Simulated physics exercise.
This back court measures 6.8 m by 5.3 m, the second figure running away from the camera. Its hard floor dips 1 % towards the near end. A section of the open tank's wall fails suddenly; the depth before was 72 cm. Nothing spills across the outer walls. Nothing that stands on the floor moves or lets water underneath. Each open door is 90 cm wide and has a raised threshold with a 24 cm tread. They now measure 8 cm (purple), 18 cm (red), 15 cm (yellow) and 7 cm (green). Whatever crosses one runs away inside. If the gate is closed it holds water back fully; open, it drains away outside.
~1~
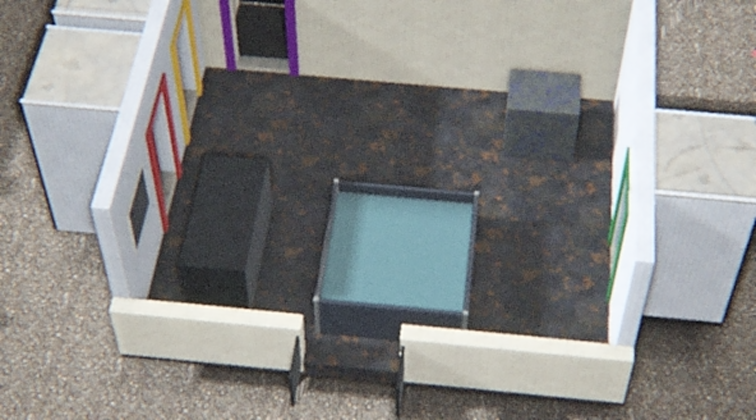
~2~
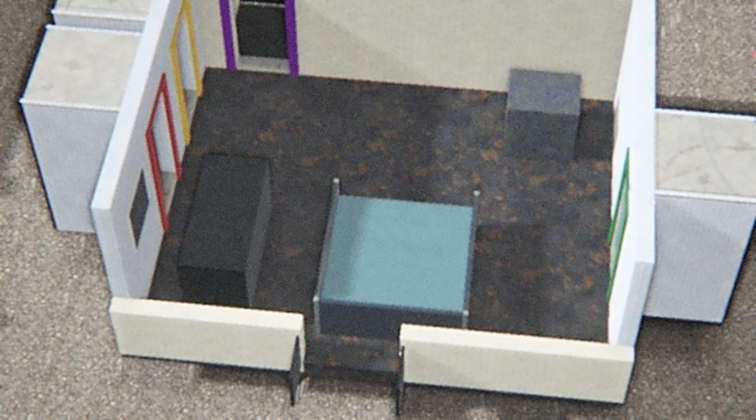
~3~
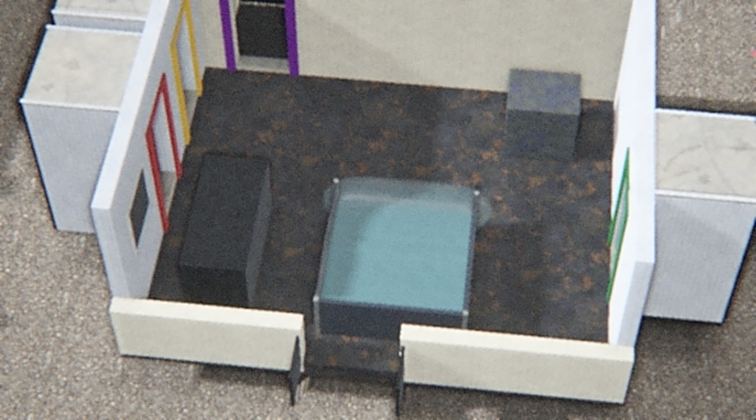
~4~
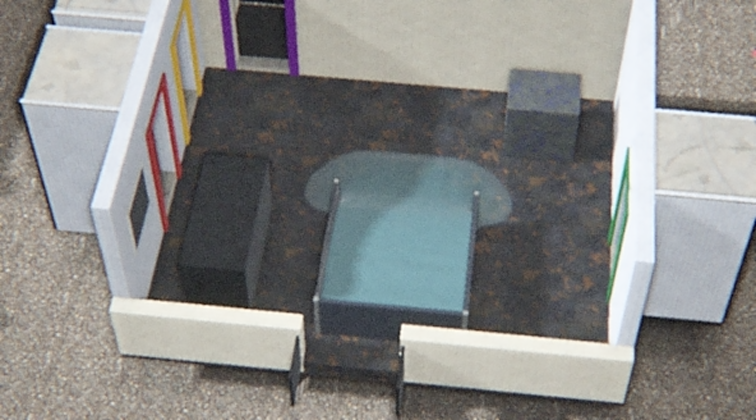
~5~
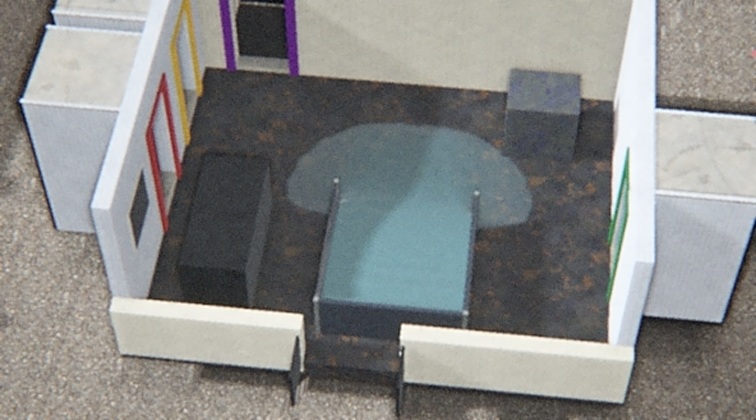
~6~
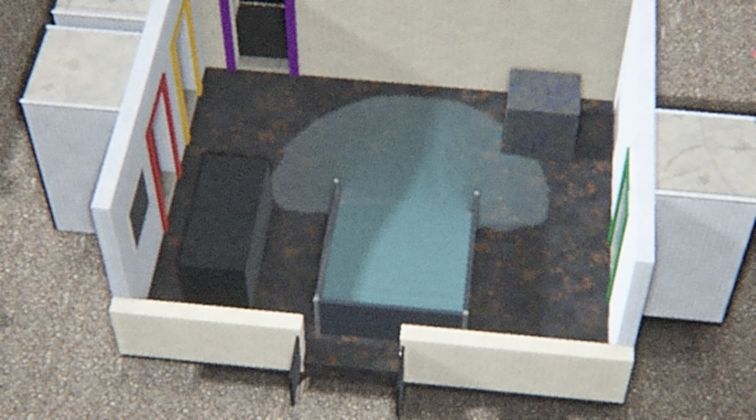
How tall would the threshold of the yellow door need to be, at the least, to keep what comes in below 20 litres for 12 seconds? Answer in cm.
About 20 cm.
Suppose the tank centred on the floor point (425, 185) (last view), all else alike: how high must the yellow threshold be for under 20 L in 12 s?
About 25 cm.
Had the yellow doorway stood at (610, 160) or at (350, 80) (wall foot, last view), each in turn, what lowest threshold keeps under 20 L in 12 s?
Roughly 13.0 and 26 cm.
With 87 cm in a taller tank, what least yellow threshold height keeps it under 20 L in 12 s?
Some 25 cm.
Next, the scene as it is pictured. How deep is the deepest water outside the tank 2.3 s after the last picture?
Up to some 34 cm.
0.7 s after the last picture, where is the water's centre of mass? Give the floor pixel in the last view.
Around (404, 214).
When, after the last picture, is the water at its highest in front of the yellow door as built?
Around 2.6 s.
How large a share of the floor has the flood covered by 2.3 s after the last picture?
Near 55 per cent is wet.
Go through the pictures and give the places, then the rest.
The open tank at (399, 249) is whole and still, 72 cm deep; the yellow door at (186, 74) is dry, in the first picture.
The gap is on the far side, the front 0.3 m out at a hidden place; the back of the open tank holds 72 cm, in the second picture.
The gap is on the far side, the front 0.7 m out at (370, 180); the back of the open tank holds 72 cm, in the third picture.
Water pours out on the far side and has run 1.3 m, to (374, 154); about 11 cm deep outside, 72 cm at the back, in the fourth picture.
The gap is on the far side, the front 1.9 m out at (389, 126); the back of the open tank holds 66 cm, in the fifth picture.
Water pours out on the far side and has run 2.5 m, to (397, 99); about 7 cm deep outside, 60 cm at the back; 1.8 m in a straight line remain to the yellow door at (186, 74), in the sixth picture.
Then, 0.7 s after the last picture water covers 40 % of the floor, deepest (40 cm) near (421, 87); it has not reached the yellow door.
Then, 2.3 s after the last picture water covers 55 % of the floor, deepest (34 cm) near (206, 69); 24 cm at the yellow door, 7 litres in over its 15 cm threshold.
Then, 11.3 s after the last picture water covers 95 % of the floor, deepest (14 cm) near (139, 332); 6 cm at the yellow door, 63 litres in over its 15 cm threshold.
At the yellow door as built, the water peaked near 25 cm, 2.5 s after the last picture.
Run again over the same 12 s with other heights there, 30 litres in over 18.5 cm, 13 litres over 21.5 cm. The limit of 20 litres is kept from about 20 cm up.
